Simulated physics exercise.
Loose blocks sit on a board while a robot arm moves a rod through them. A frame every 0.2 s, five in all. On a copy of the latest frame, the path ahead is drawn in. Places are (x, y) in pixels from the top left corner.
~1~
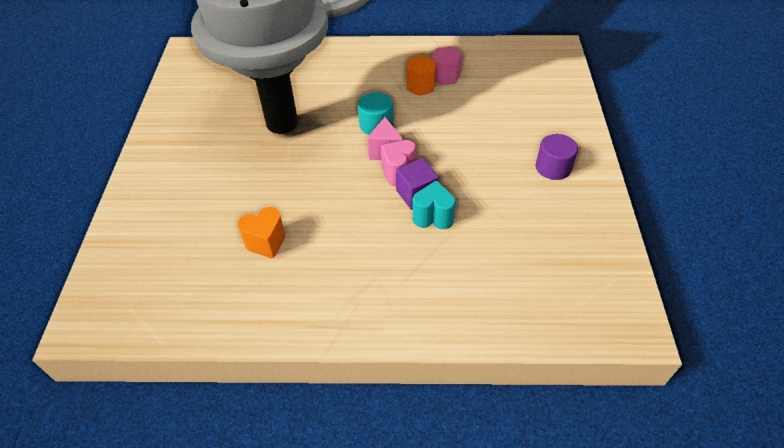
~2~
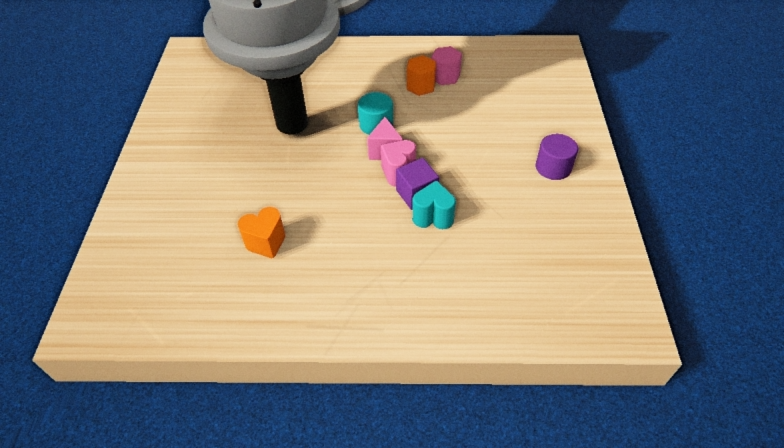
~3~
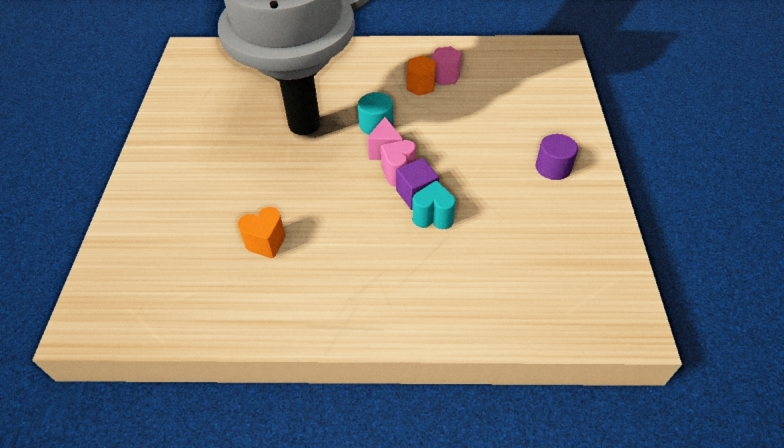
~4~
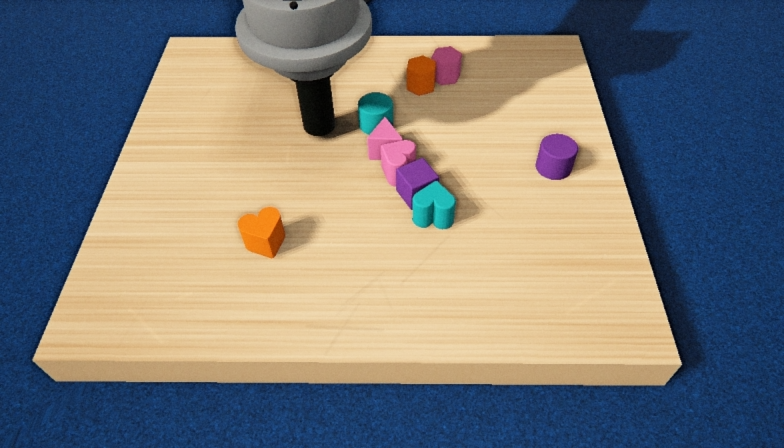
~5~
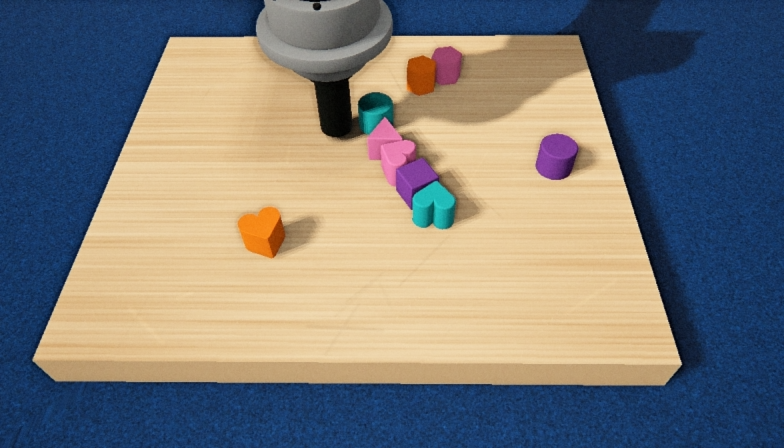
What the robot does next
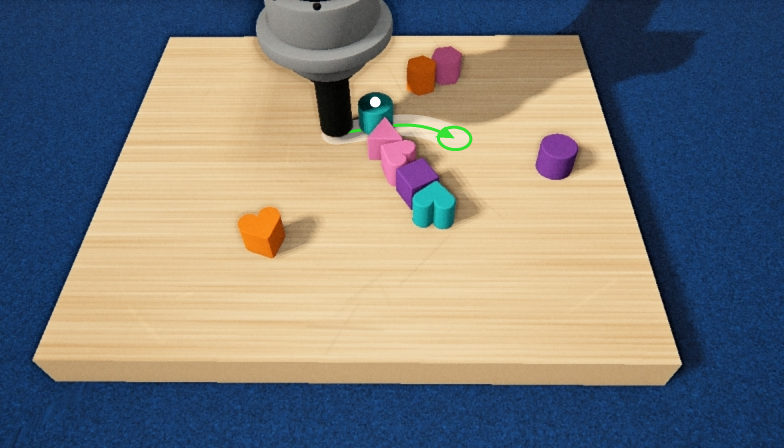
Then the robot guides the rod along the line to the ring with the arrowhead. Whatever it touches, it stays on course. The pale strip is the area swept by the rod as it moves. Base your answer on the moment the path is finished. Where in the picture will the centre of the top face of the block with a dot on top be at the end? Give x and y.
Top centre: (440, 85).
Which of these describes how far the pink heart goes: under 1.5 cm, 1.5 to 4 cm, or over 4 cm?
Short of 1.5 cm.
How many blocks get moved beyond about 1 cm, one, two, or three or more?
Shifted over 1 cm: One.
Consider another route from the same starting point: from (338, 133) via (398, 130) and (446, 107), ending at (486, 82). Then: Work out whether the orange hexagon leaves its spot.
It does get moved.
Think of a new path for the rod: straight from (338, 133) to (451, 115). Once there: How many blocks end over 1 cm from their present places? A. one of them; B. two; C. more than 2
My pick is A.
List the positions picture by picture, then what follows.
In the first picture, lower end of the rod (282, 123), tops of blocks, turquoise circle (375, 102), pink triangular piece (385, 130), pink heart (398, 150).
In the second picture, rod (292, 124), blocks as before.
In the third picture, rod (305, 125), blocks as before.
In the fourth picture, rod (320, 126), blocks as before.
In the fifth picture, rod (337, 127), turquoise circle (375, 102), pink triangular piece (385, 130), pink heart (398, 150).
The drawn path runs from (338, 133) through (378, 128) and (418, 126) to (455, 138); the dot is on the turquoise circle.
What follows on the original path. One third of the way, rod (378, 121); turquoise circle (407, 94).
Two thirds of the way, rod (419, 119); turquoise circle (437, 86).
At the end, rod (455, 132); turquoise circle (440, 85); pink triangular piece not moved; pink heart not moved.
